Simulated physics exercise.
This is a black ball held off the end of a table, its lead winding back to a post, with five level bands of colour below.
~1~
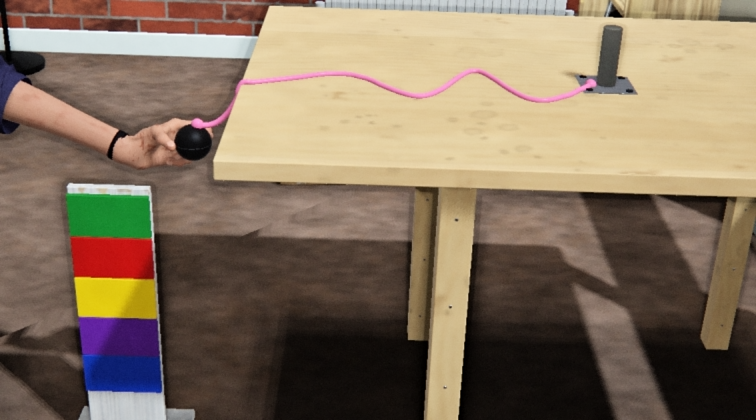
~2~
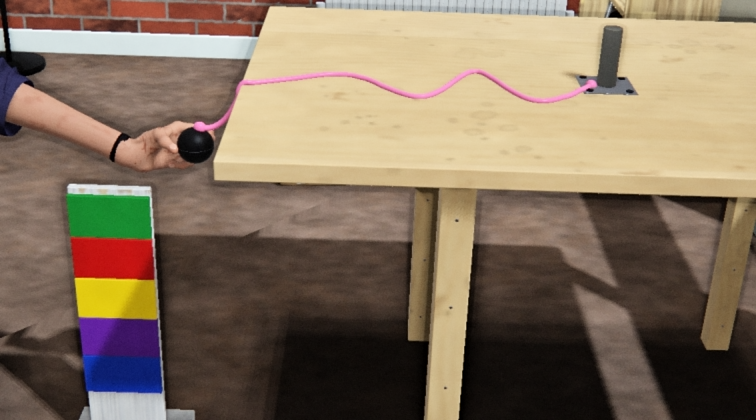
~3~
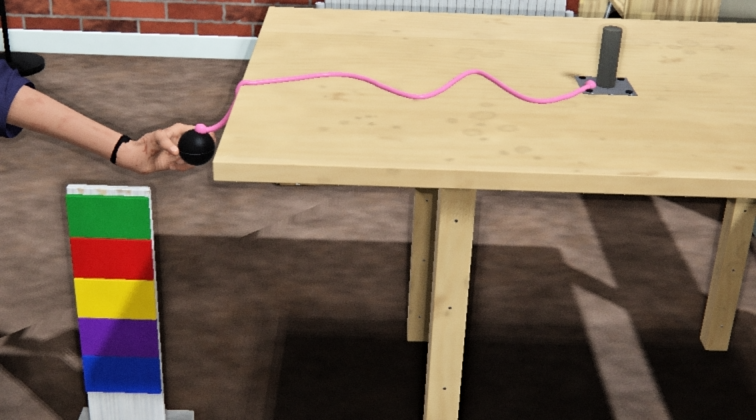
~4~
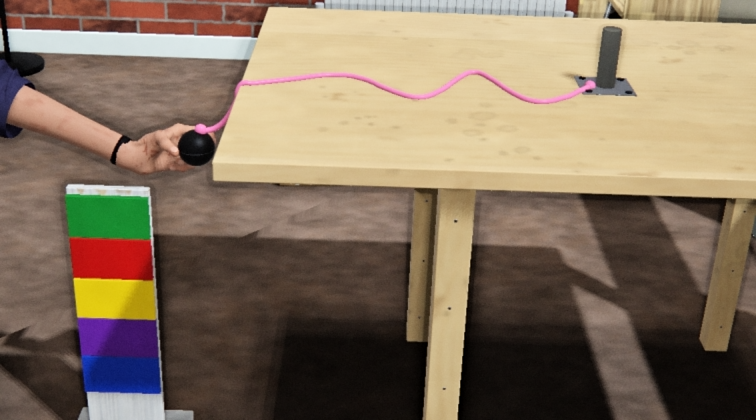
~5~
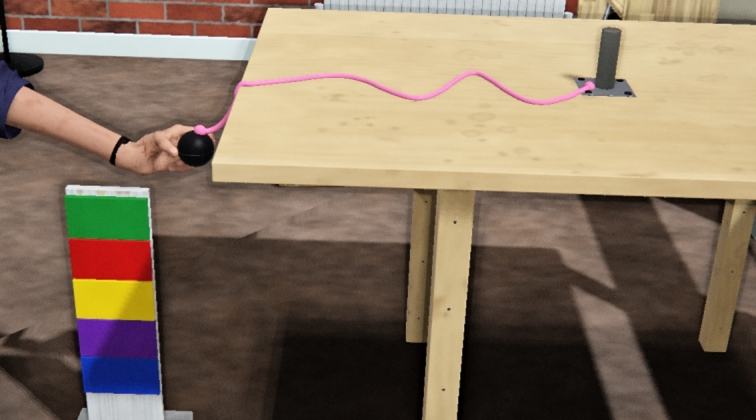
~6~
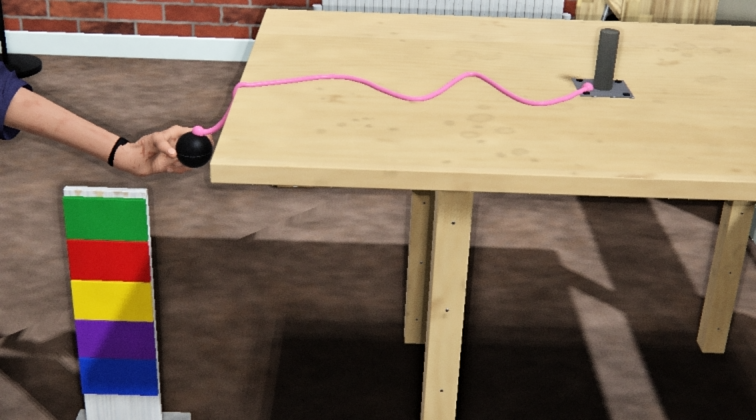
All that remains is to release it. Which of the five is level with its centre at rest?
Its centre hangs level with the yellow band.
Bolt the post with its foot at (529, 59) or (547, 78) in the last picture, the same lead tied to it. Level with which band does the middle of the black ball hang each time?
One after the other, purple; purple.
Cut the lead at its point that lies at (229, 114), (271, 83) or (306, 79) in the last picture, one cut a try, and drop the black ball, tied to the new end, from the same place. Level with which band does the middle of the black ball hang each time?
In that order: Red; green; above them all.
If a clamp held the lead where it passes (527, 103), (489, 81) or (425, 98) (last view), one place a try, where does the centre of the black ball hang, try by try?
Try by try, around (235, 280), (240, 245) and (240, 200).
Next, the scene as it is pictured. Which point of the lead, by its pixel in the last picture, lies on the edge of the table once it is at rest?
At (372, 86), roughly.
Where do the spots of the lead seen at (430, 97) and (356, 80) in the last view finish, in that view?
They go to (315, 83) and to (238, 108).
A little later, ball near (217, 246); level with red.
Next, ball near (270, 291); level with yellow.
Later still, ball near (231, 296); level with yellow.
When it is over, ball near (237, 296); level with yellow. Its middle rests at the yellow band.
